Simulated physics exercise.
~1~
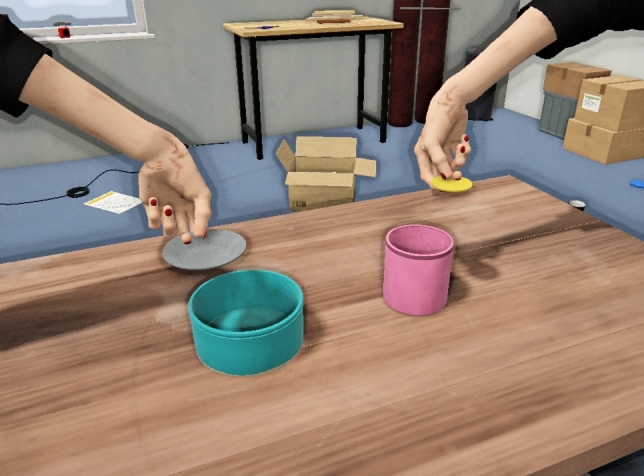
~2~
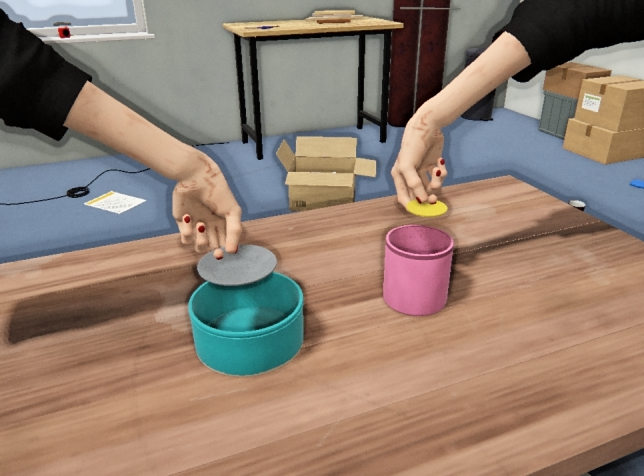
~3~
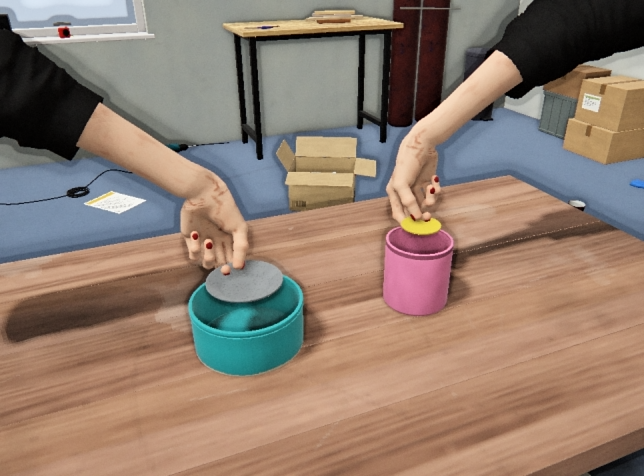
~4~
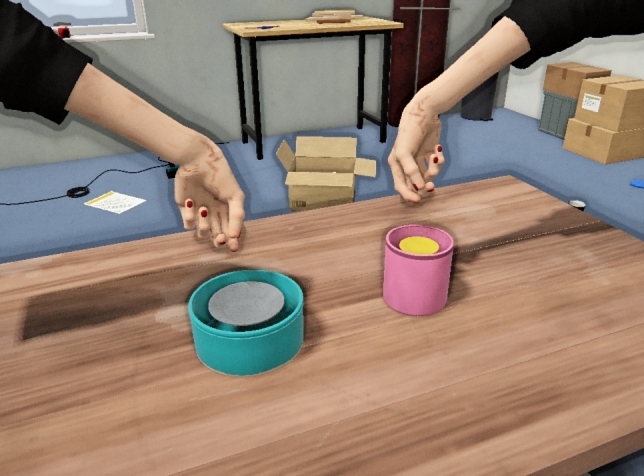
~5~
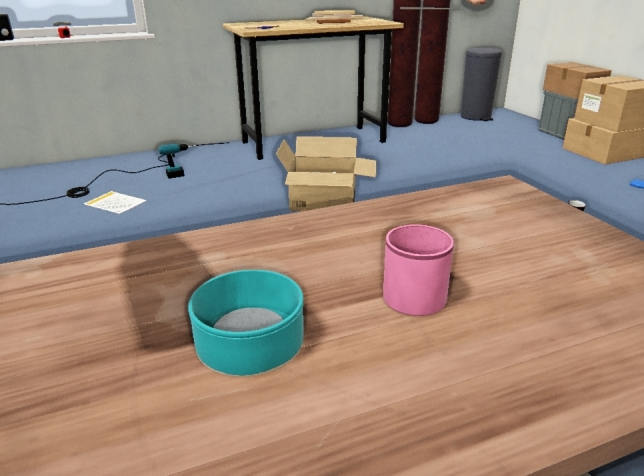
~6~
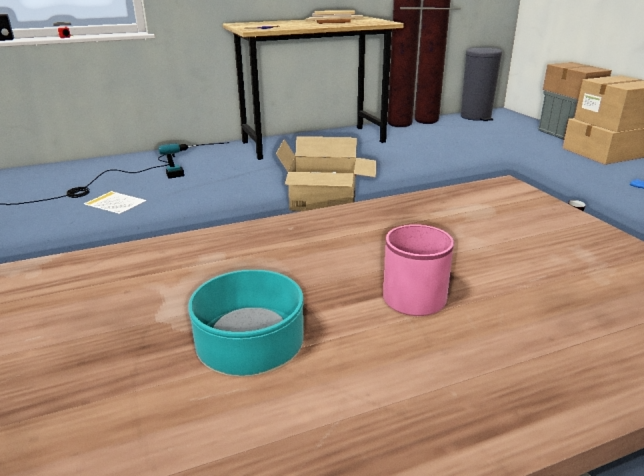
Two hands lowering a grey disc and a yellow disc over teal and pink containers, releasing them, both dropping inside.
